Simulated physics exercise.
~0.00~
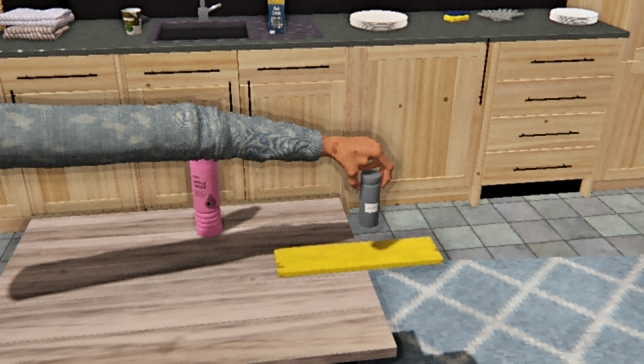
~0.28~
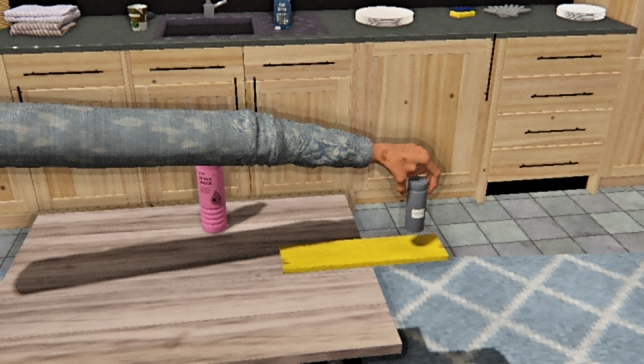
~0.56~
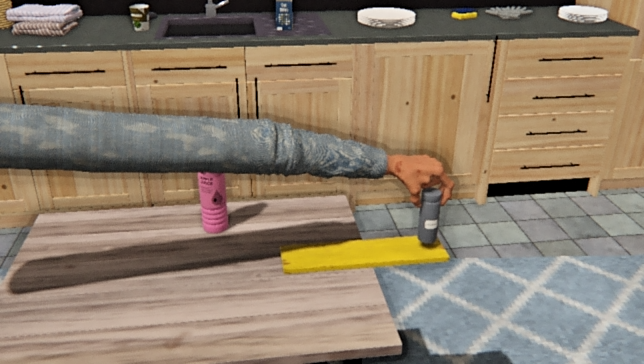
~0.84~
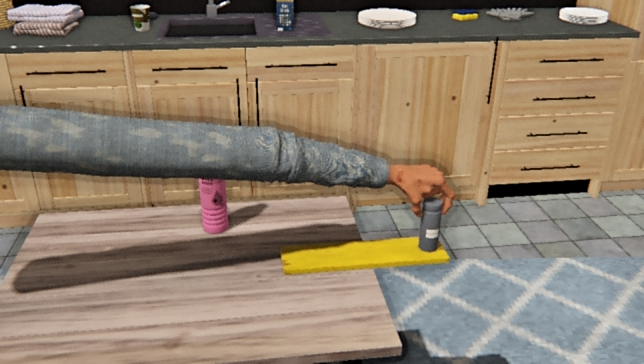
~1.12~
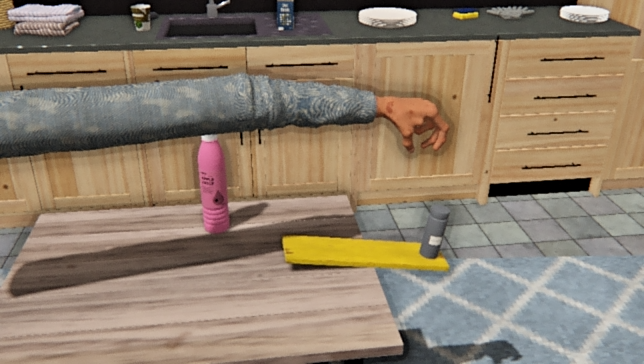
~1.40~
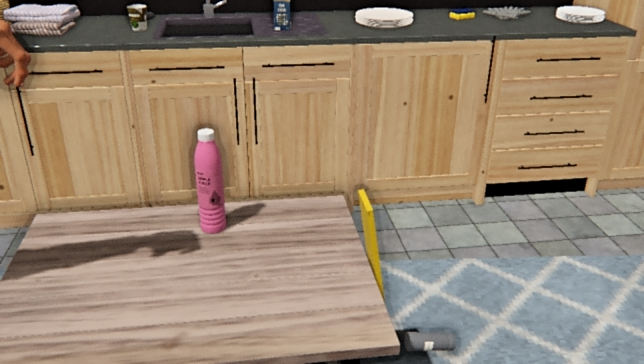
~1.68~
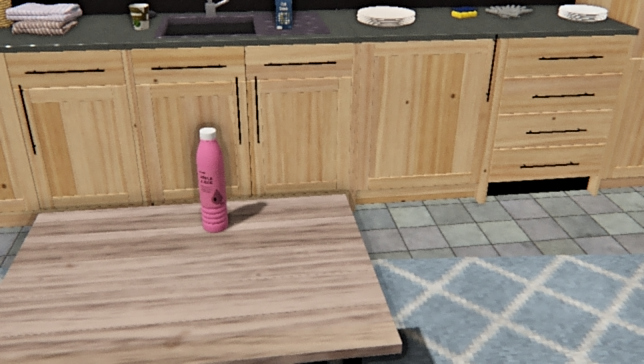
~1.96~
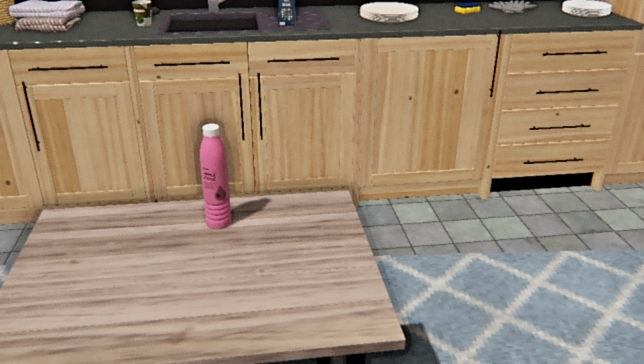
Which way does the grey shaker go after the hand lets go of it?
The grey shaker moves down, dropping past the end of the table along with the yellow board.
